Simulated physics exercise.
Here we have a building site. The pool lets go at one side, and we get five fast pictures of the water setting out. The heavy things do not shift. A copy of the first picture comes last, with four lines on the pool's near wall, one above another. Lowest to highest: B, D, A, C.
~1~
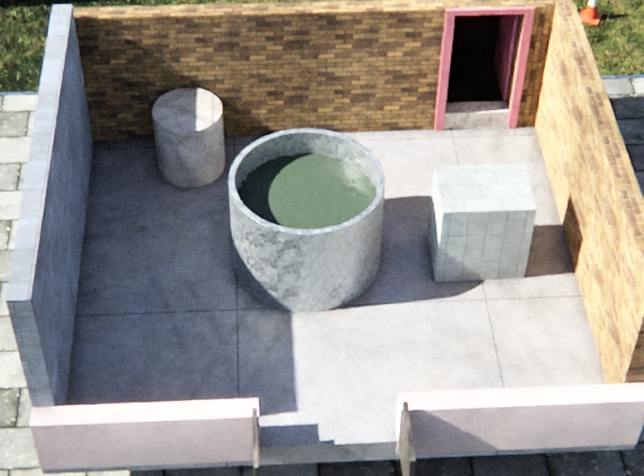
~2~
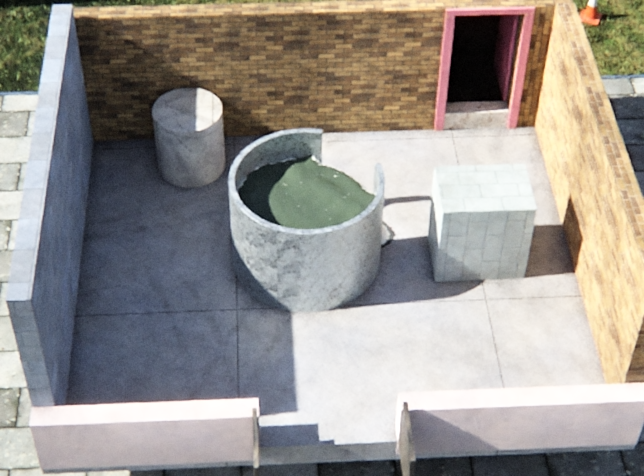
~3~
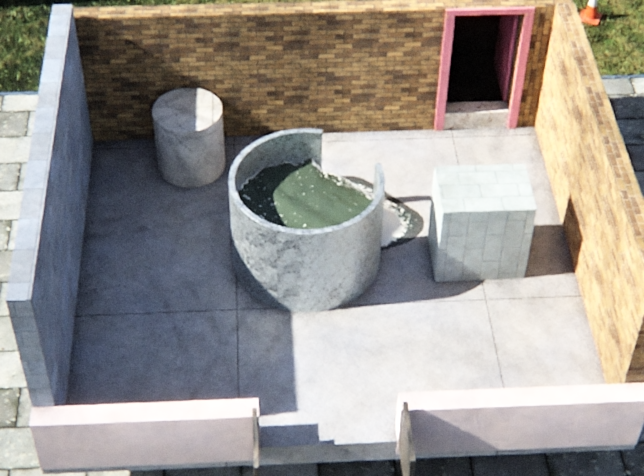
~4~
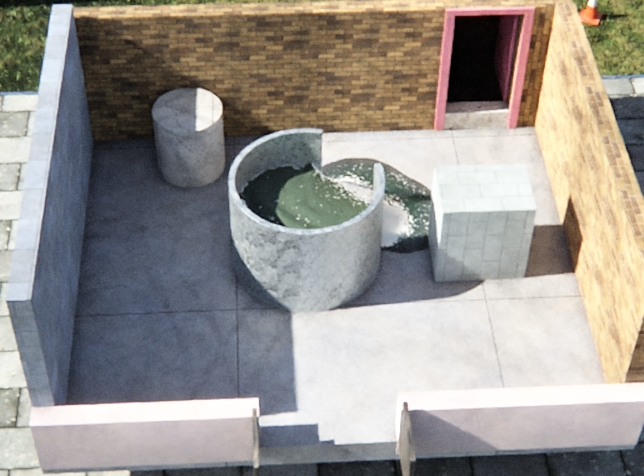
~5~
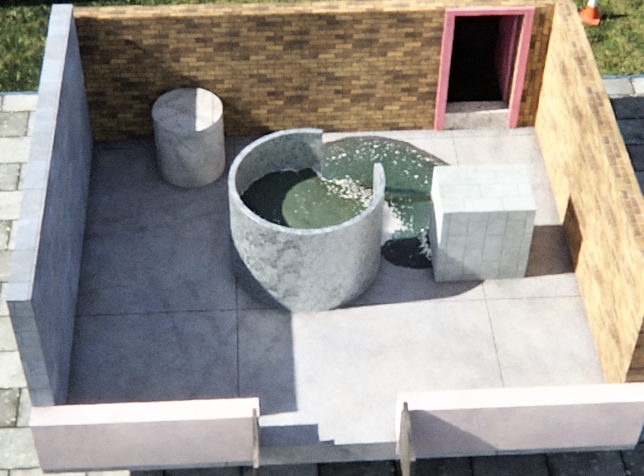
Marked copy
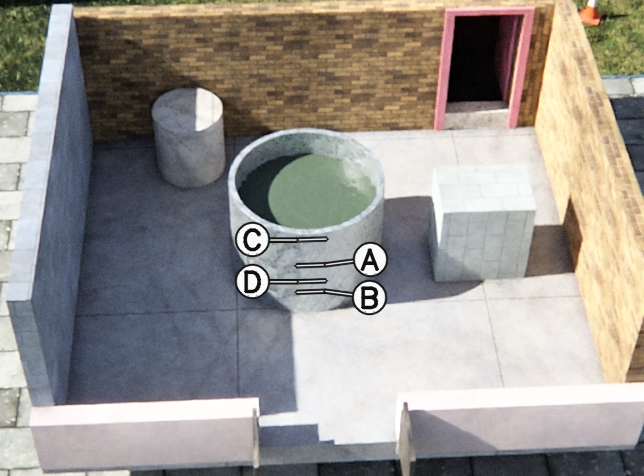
Green water pours through a gap in the round tank and spreads across the ground.
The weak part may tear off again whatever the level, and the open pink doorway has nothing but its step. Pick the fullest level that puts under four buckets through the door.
The limit is A.
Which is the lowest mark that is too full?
That is mark C.
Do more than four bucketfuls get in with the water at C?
Yes, it does.
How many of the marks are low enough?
Three.
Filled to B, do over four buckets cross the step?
No, that is safe.
In white, A at (311, 265); B at (311, 291); C at (311, 239); D at (311, 281); from the bottom up B, D, A, C.
For mark A, a bucket or two gets in.
For mark B, nothing gets over.
For mark C, about 11 bucketfuls get in.
For mark D, nothing gets over.
